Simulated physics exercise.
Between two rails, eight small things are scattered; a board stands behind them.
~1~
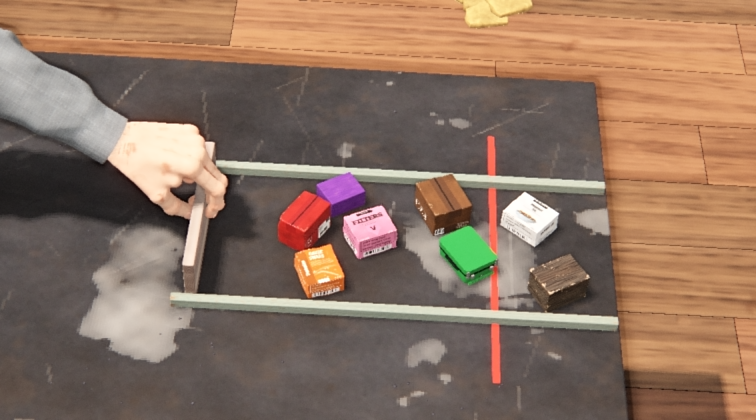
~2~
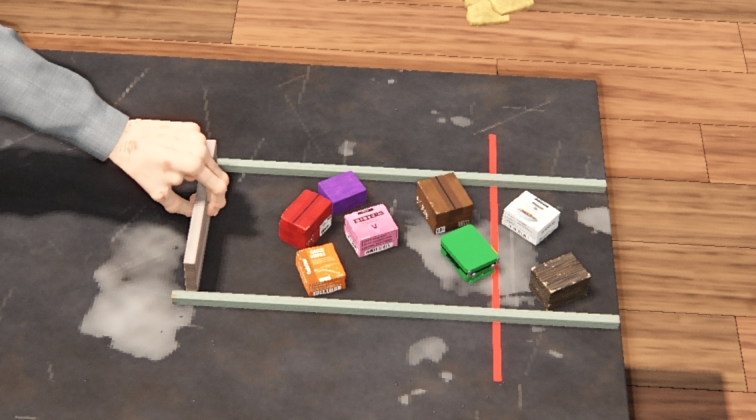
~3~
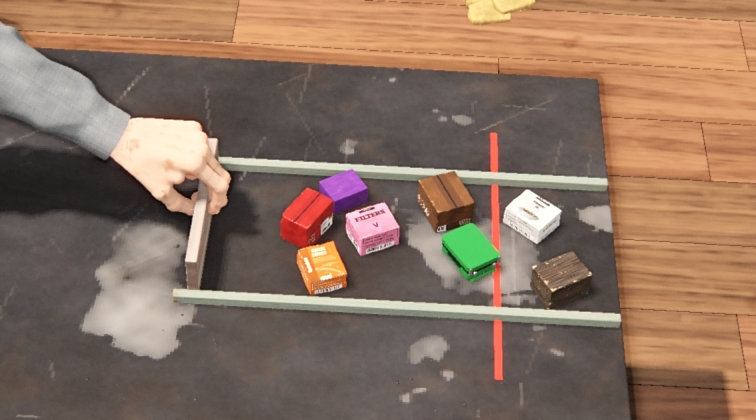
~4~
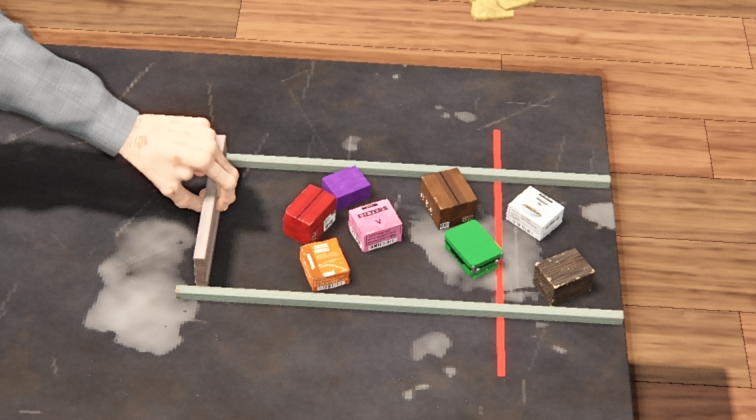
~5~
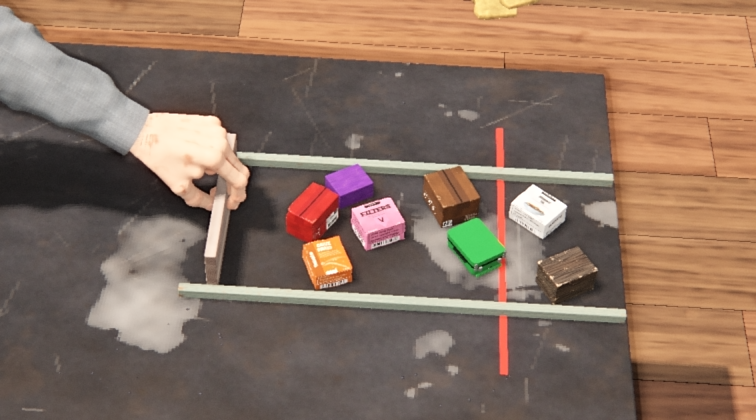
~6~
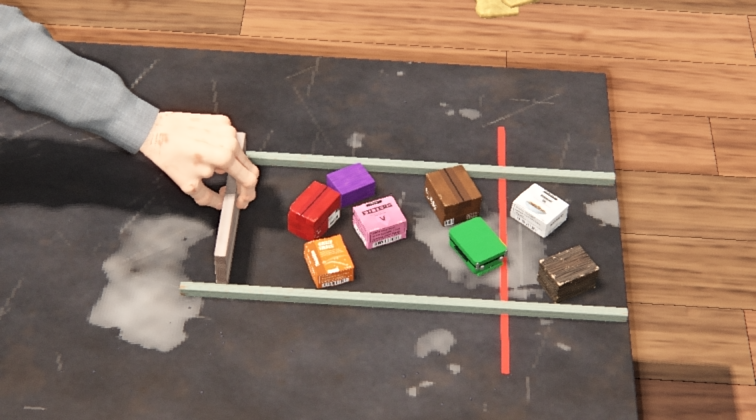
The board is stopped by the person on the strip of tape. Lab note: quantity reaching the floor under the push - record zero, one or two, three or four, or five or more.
Recorded: Zero.
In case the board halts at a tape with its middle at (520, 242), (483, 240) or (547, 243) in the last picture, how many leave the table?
Try 1: 0; try 2: 0; try 3: 1.
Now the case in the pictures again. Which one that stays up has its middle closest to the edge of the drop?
The one is the white box.
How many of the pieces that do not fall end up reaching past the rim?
Overhanging: 1.
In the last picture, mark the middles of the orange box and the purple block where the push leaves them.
Near (523, 278) and (522, 197).
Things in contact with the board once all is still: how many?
3.
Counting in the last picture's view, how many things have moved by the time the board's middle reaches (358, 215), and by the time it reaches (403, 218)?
That gives 4 for the first and 6 for the second.
A little later, none off yet; black block at rest near (568, 274); white box at rest near (539, 211); green case at rest near (477, 247).
Next, none off yet; black block at rest near (568, 274); white box at rest near (539, 211); green case shifted a little near (493, 250).
Later still, none off yet; black block at rest near (568, 275); white box shifted a little near (565, 217); green case shifted about its own width near (541, 255).
When it is over, the number that fall off is zero.
